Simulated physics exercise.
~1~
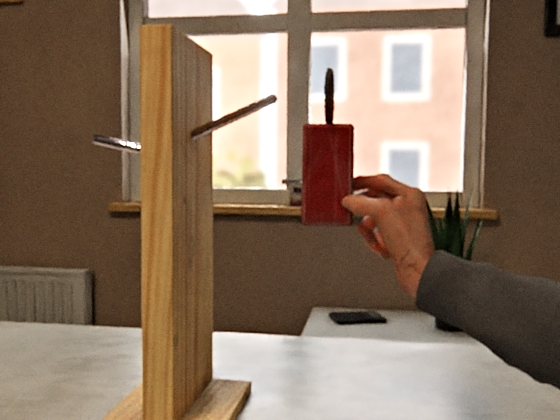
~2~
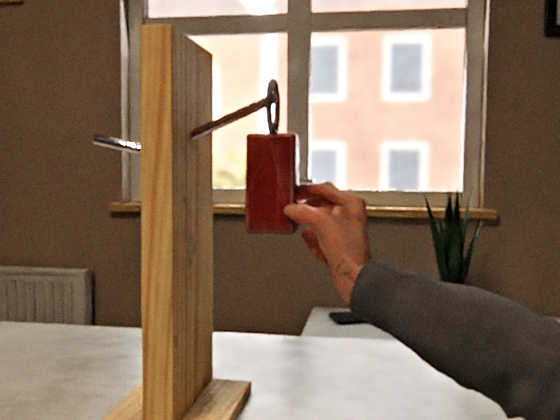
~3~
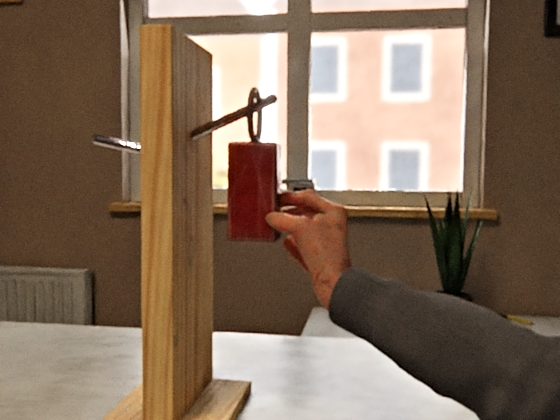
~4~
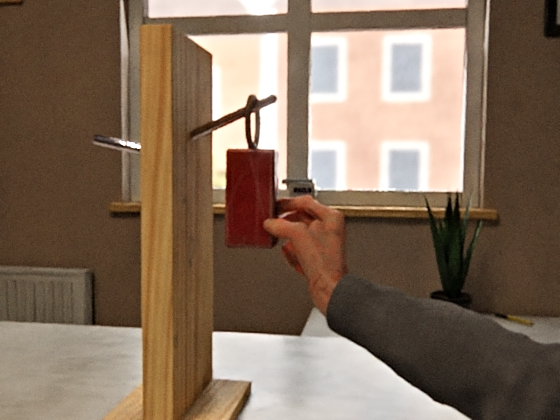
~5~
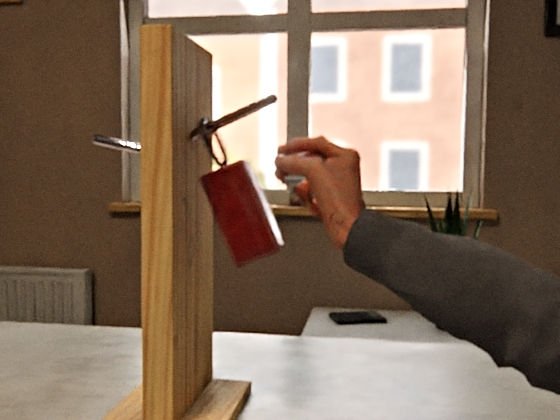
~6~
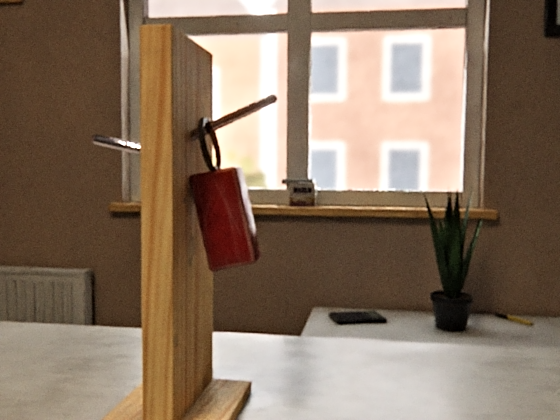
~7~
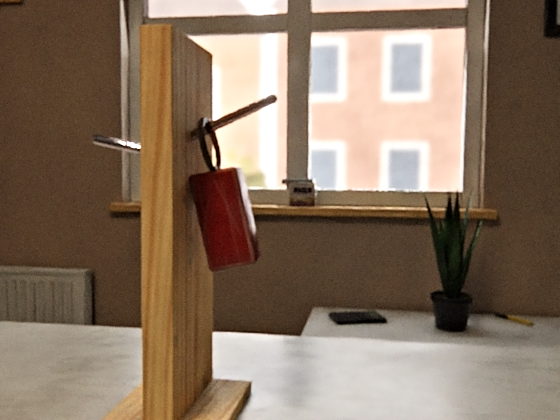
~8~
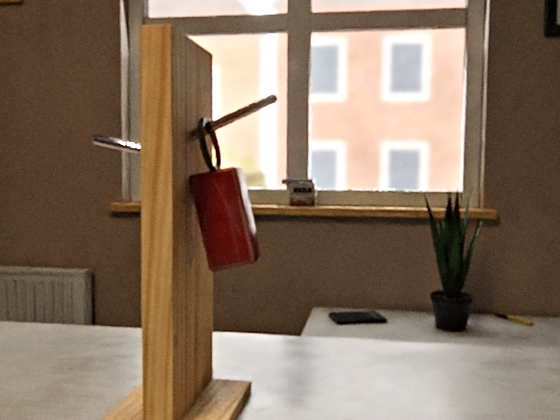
Red pouch with a ring being hooked by a hand onto a wooden stand's peg, tilting when released, then hanging still.
